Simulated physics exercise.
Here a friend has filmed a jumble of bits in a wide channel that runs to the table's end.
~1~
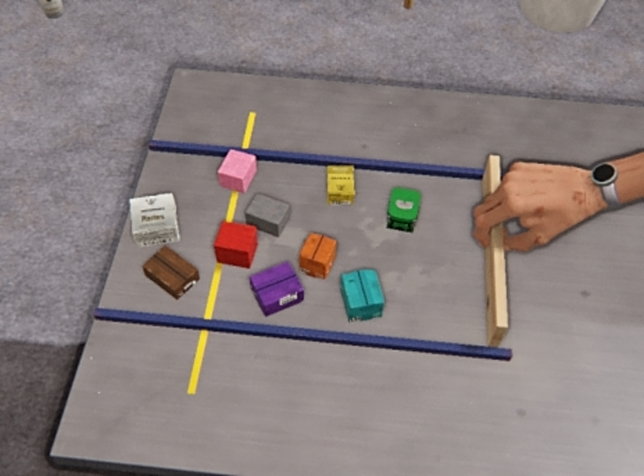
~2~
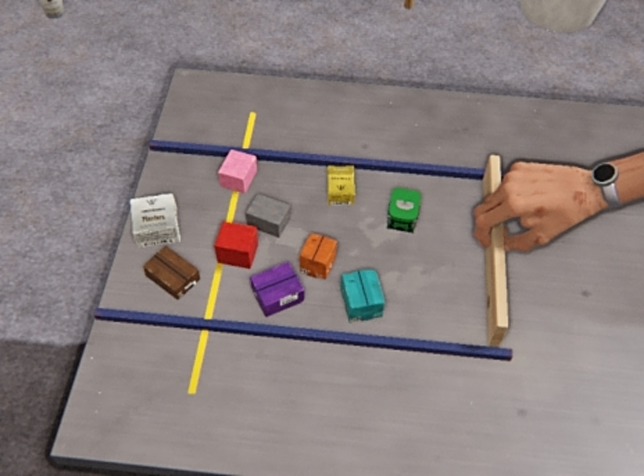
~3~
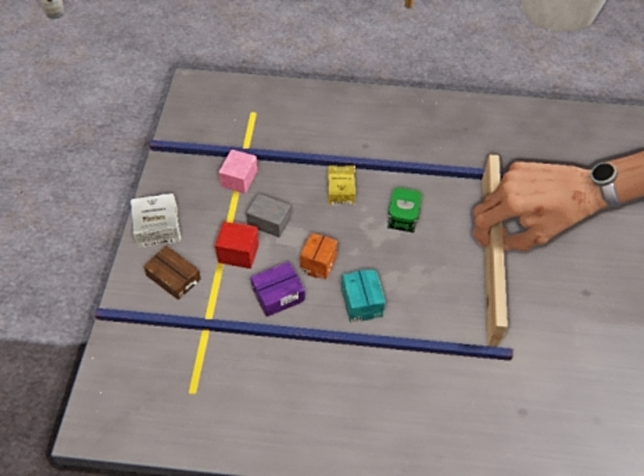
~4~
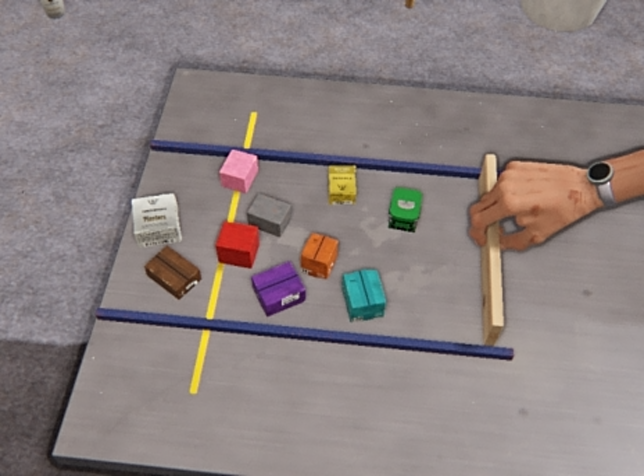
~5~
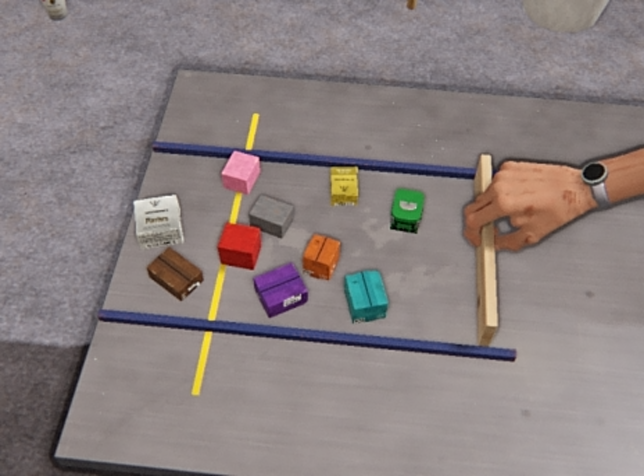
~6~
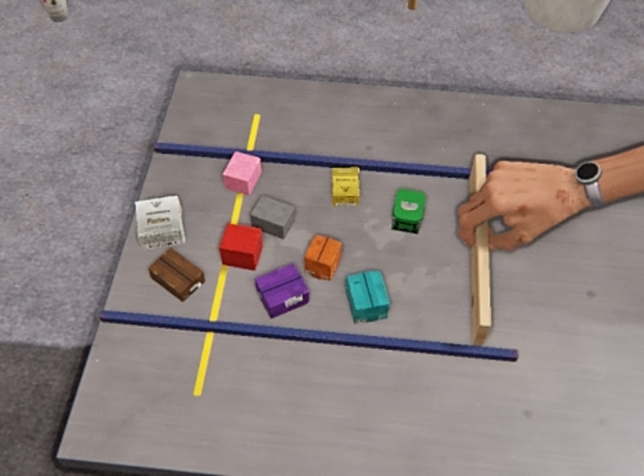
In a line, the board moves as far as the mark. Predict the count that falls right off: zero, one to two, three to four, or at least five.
The count is zero.
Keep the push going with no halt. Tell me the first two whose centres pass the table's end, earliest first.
The order is the brown box, then the white box.
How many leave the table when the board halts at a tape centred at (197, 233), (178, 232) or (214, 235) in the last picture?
Per try: 2; 4; 1.
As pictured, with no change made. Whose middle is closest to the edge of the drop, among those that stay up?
That would be the brown box, which ends nearest.
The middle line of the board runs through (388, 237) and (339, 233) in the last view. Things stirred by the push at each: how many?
Tally: 2; 5.
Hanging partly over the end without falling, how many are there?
Things overhanging at the end: 2.
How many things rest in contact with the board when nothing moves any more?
4 end up touching it.
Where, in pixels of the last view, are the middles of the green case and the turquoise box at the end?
You'll find the green case at roughly (224, 197) and the turquoise box at roughly (202, 280).
Soon after, none off yet; white box at rest near (160, 223); brown box at rest near (177, 275); pink block at rest near (242, 174).
In the end, the number that fall off is zero.
